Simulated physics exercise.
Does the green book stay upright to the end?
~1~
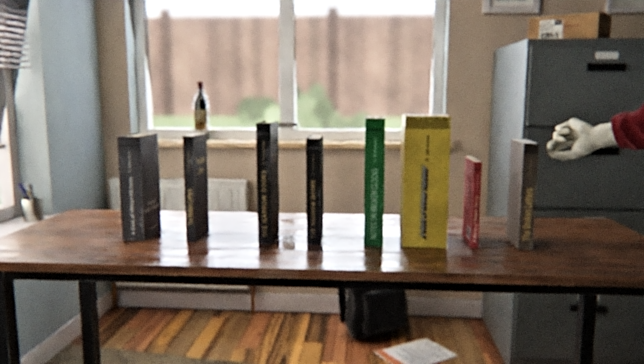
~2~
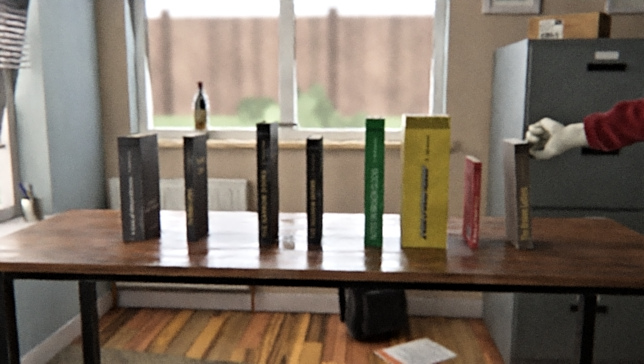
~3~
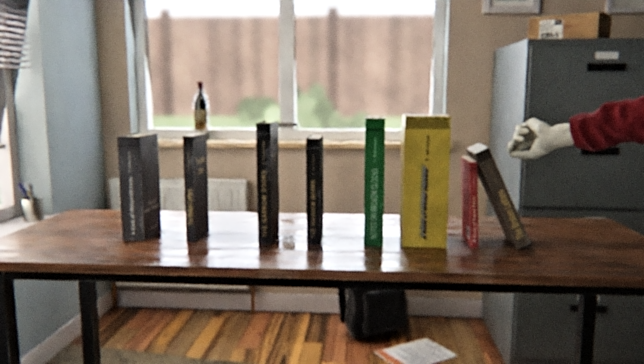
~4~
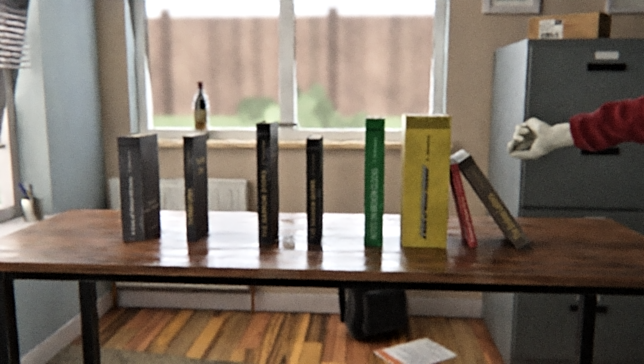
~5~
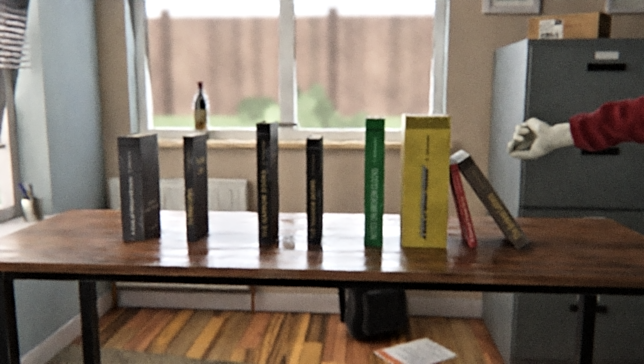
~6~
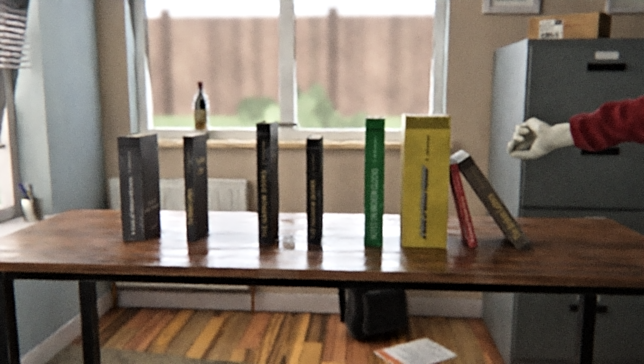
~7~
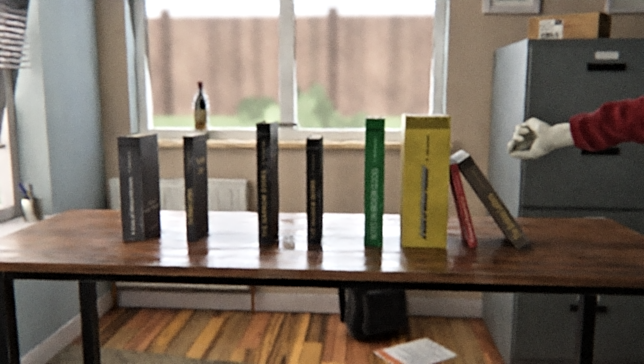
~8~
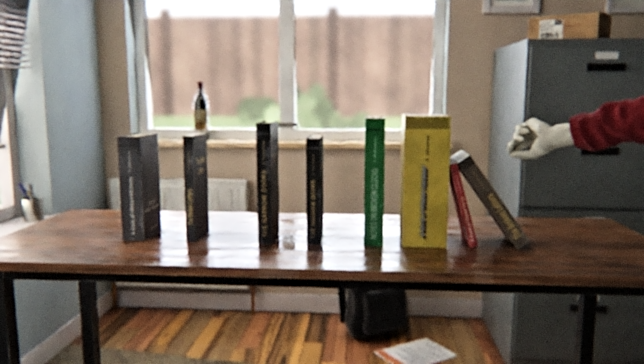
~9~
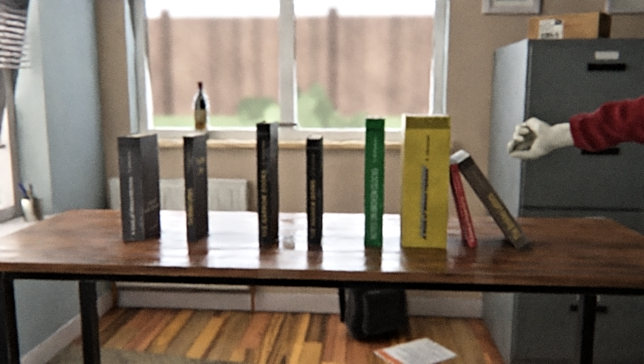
Yes, the green book is still standing upright at the end. The two leaning books come to rest at the yellow one and never reach it.
A gloved hand in a red sleeve pushed the rightmost book in a row standing on a wooden table, tipping it left into the small red one. Both ended up leaning against the thick yellow book, while the rest stayed upright.
